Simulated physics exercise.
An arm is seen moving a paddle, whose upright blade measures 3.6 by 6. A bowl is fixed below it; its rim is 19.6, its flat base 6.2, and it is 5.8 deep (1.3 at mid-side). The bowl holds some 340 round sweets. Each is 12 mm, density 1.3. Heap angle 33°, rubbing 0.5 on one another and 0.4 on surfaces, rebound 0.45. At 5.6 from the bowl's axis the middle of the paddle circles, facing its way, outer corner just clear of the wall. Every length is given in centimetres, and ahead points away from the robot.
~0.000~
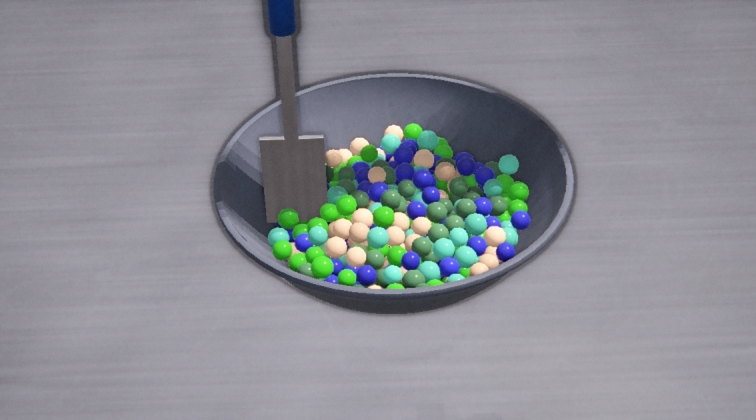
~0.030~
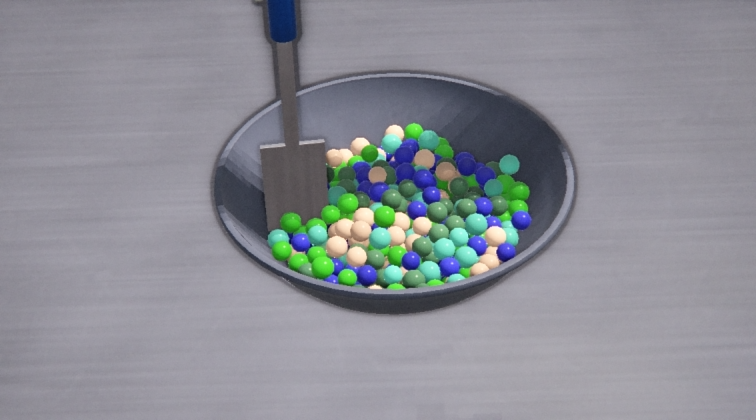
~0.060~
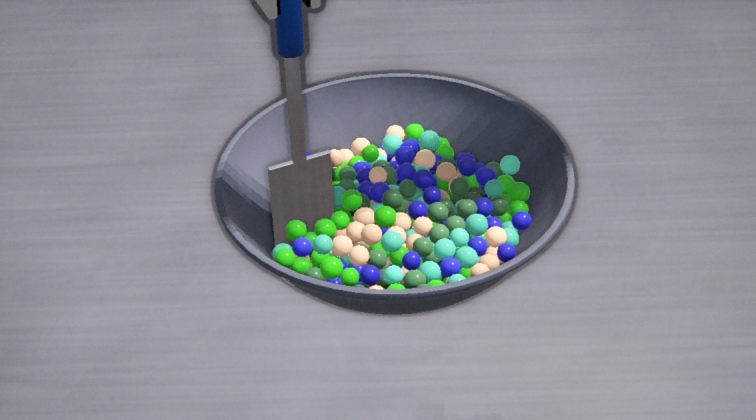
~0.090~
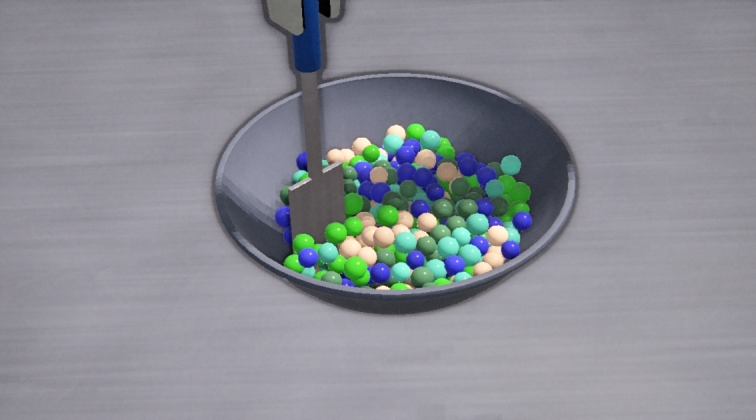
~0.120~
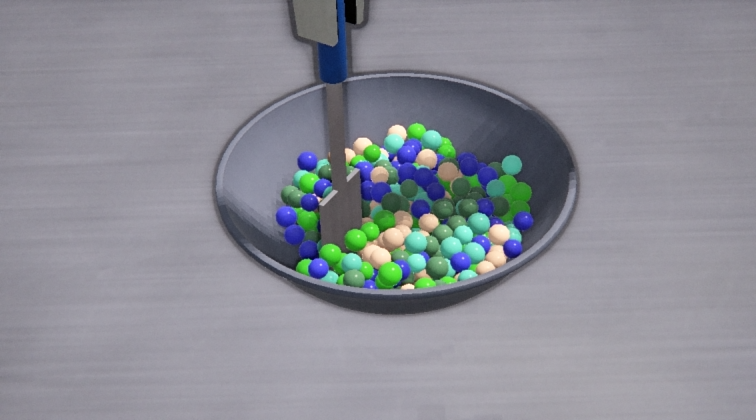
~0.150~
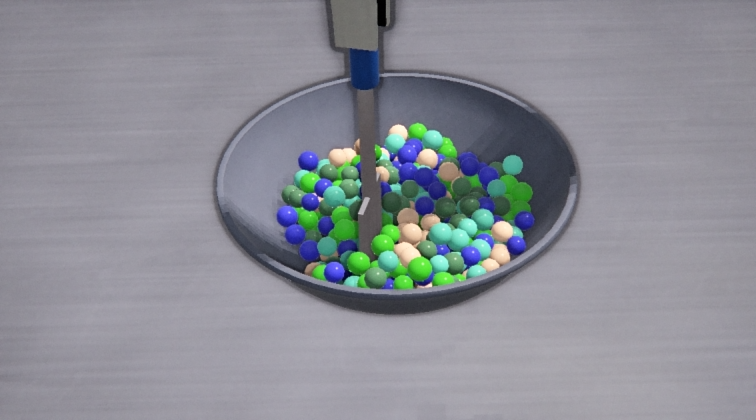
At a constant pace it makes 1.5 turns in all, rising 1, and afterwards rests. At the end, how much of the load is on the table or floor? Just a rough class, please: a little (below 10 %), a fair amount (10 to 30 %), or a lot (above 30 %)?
A fair amount.
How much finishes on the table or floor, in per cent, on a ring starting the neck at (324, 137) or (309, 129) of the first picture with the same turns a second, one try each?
Close to 10 per cent for the first and close to 15 per cent for the second.
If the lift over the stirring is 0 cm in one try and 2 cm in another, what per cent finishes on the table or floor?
Try one: Around 25 %; try two: Around 10 %.
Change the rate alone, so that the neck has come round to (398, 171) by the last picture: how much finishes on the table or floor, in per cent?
Around 25 in a hundred.
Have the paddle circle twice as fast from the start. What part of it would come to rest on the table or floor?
Near 40 in a hundred, it would be.
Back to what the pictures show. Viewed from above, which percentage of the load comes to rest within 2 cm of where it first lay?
Something close to 30 percent, I'd say.
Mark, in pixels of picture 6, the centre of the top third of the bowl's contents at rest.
I'd say close to (438, 195).
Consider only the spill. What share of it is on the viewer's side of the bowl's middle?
Close to 40 in a hundred.
By 0.47 s, 256° round, highest piece 8 above the table; 320 in the bowl, 16 on the table or floor, 9 in flight or on the tool.
By 0.78 s, 78° round, highest piece 8 above the table; 297 in the bowl, 42 on the table or floor, 6 in flight or on the tool.
By 1.14 s, 180° round, highest piece 6 above the table; 286 in the bowl, 59 on the table or floor.
By 1.84 s, 180° round, highest piece 5 above the table; 286 in the bowl, 59 on the table or floor.
Final count, 286 in the bowl, 59 on the table or floor. That is 17 % on the table or floor.
